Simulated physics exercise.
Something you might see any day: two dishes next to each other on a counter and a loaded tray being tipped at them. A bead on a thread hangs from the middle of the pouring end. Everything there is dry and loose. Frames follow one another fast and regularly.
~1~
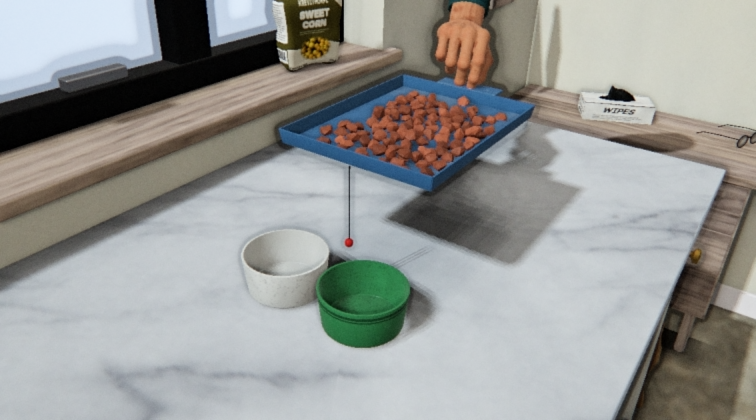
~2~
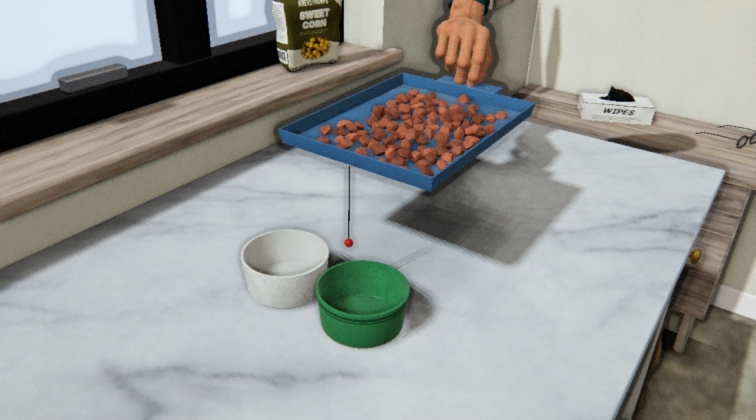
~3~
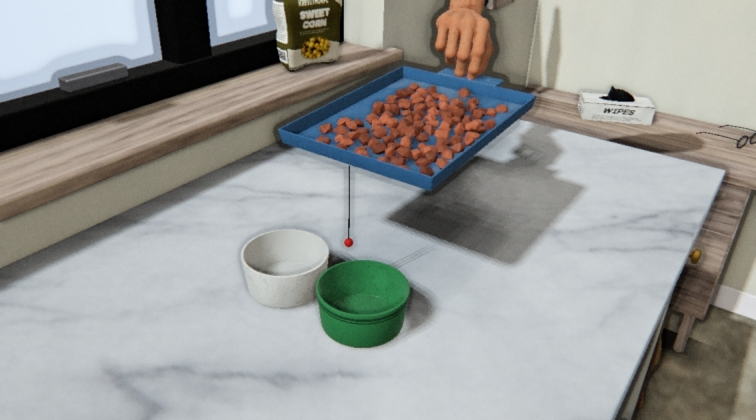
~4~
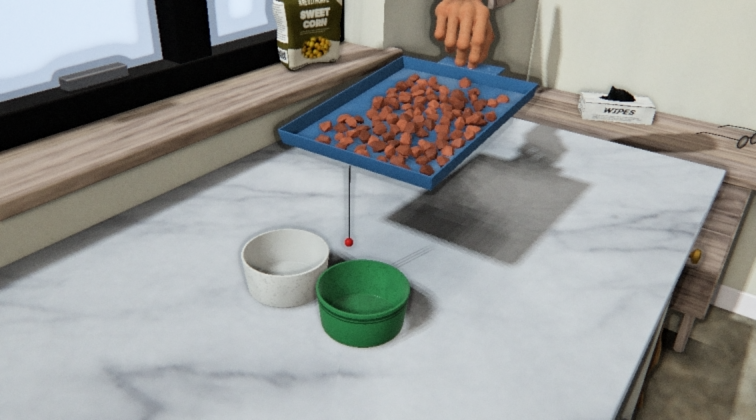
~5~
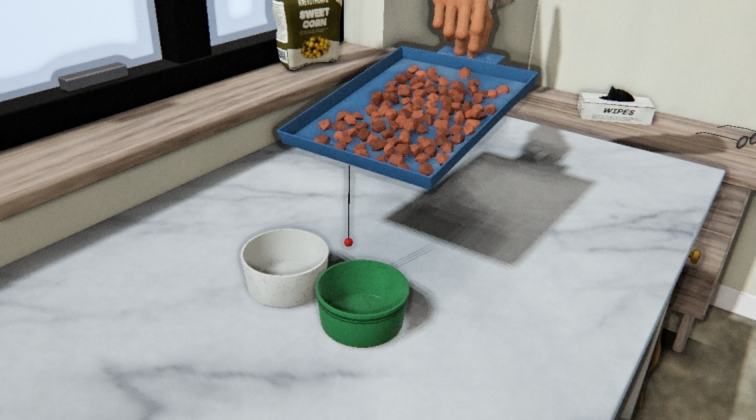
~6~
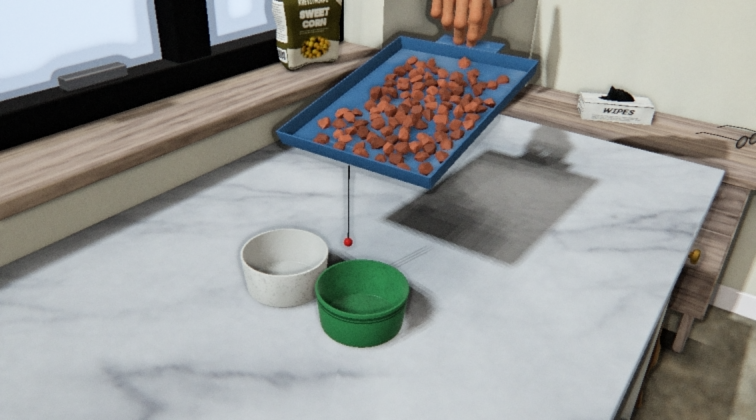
To begin with, a hand holds a blue tray of reddish-brown chunks almost level above a marble counter, with a red bead hanging beneath its near edge and white and green dishes below. The hand then gradually raises the far end, slanting the tray slightly, while the chunks stay on it.
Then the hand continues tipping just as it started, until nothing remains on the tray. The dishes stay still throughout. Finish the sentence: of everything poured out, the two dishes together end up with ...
They end up with the majority of it.
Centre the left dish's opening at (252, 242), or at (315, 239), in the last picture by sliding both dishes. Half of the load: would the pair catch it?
Together the dishes get beyond half first, then less than a half.
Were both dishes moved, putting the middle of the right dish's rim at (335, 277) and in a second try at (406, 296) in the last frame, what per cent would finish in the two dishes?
Roughly 80 % and 50 %.
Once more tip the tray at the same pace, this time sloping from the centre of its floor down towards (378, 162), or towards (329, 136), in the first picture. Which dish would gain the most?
Rightward dish at the first place, Leftward dish at the second.
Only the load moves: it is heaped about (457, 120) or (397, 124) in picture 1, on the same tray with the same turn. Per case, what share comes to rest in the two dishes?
Close to 80 per cent, followed by close to 80 per cent.
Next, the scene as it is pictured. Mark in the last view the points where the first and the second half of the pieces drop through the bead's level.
The leading part at (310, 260), the rest of it at (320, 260).
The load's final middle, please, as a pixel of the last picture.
At about (299, 294).
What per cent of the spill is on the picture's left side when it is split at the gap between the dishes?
About 80 per cent.
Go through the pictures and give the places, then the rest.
In the first frame, corners of the pouring end near (282, 129) and (432, 176), level; middle of the load near (419, 131), bits of crushed brick; left dish near (257, 286); right dish near (335, 325); bead on its thread near (349, 243).
In the second frame, corners of the pouring end near (282, 129) and (431, 176), level; middle of the load near (419, 130).
In the third frame, corners of the pouring end near (282, 129) and (431, 176), tipped barely, level across its low end; middle of the load near (419, 126).
In the fourth frame, corners of the pouring end near (282, 129) and (431, 175), tipped a little, level across its low end; middle of the load near (419, 121).
In the fifth frame, corners of the pouring end near (281, 130) and (430, 175), tipped a little, level across its low end; middle of the load near (419, 116).
In the sixth frame, corners of the pouring end near (280, 131) and (429, 175), tipped a little, level across its low end; middle of the load near (418, 111); left dish near (256, 285); right dish near (334, 324).
Shortly afterwards, tray tipped steeply; the whole lot on the tray.
Next, tray tipped right over; near half on the tray; a little in the right dish; a little in the left dish; a little outside both; near a quarter in the air.
Some moments later, tray tipped past a quarter turn; near a third in the right dish; near a third in the left dish; near a quarter outside both.
In the end, tray tipped past a quarter turn; near a third in the right dish; near a third in the left dish; near a quarter outside both.
